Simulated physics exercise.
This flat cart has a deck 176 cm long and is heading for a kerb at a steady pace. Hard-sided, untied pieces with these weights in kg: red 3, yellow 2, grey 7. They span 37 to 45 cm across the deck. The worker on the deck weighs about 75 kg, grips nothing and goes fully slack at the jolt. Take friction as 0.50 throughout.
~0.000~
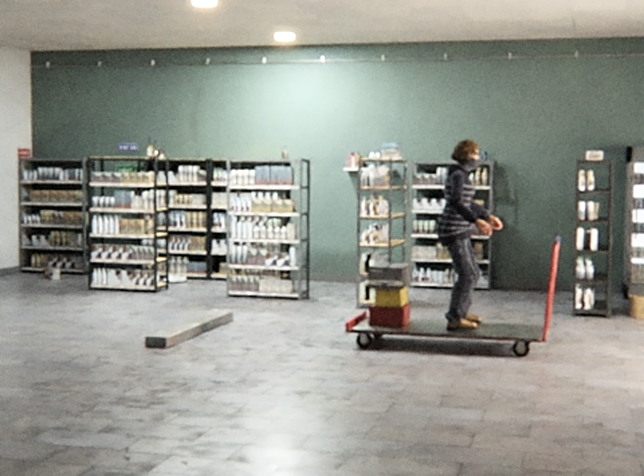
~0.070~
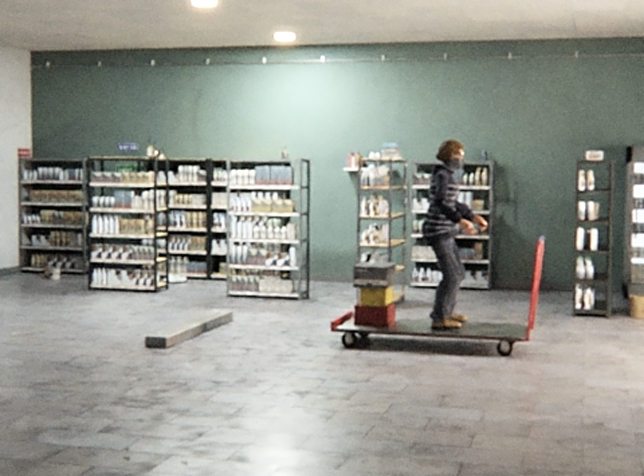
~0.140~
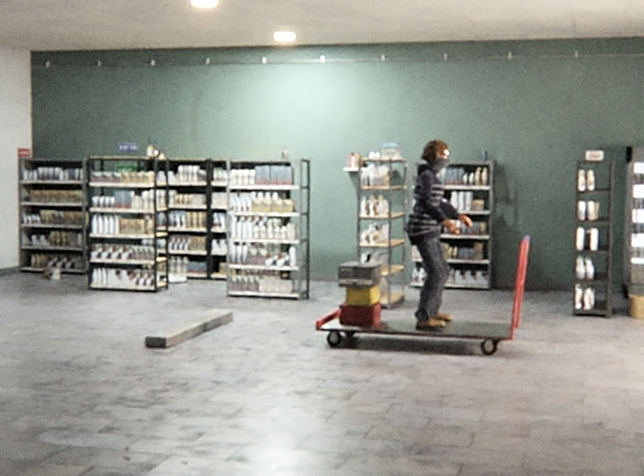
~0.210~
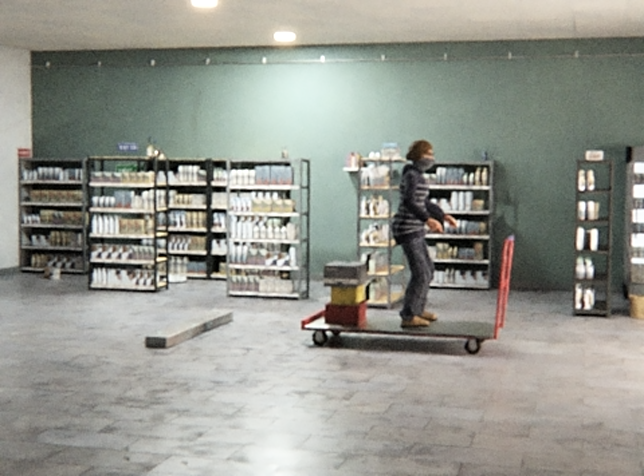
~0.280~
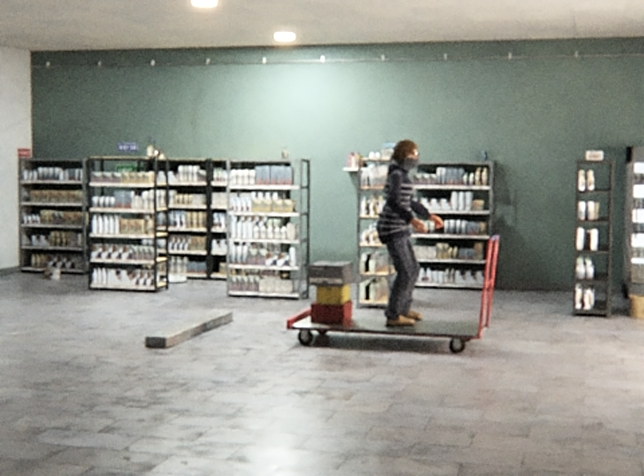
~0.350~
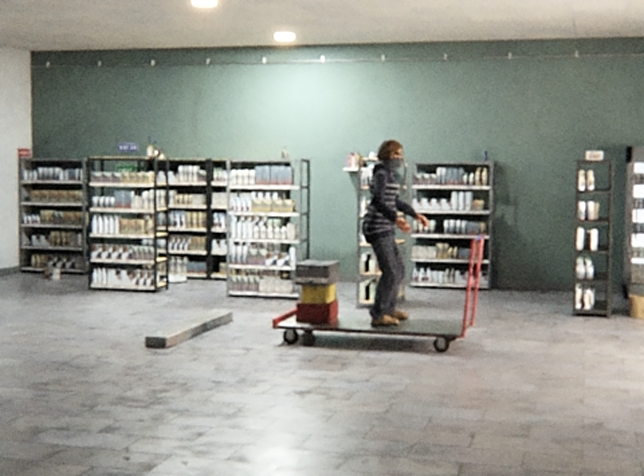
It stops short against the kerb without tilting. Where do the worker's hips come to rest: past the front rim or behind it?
The worker's hips go over the front rim.
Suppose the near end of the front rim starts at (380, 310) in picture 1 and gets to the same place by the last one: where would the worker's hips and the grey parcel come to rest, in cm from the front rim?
In that case hips 60 past, grey 110 past.
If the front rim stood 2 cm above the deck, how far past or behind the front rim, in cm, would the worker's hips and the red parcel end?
Then hips 30 past, red 10 past.
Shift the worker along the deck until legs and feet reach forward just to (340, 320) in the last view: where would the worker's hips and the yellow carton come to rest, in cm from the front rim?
In that case hips 140 past, yellow 50 past.
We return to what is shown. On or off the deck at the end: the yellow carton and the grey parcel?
Yellow off, grey off.
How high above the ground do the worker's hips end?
Roughly 20 cm above it.
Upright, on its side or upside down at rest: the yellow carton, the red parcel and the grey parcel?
Yellow on its side, red upright, grey upside down.
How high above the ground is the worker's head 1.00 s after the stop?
Roughly 10 cm above it.
Impact comes at 0.81 s.
After 1.36 s the worker's hips are 0 cm behind the rim, near (195, 283) in the last picture's view.
After 1.81 s the worker's hips are 14 cm past the rim, near (182, 293) in the last picture's view.
At rest, 3.6 s, past the rim, yellow carton, grey parcel and the worker's hips; behind it, red parcel.
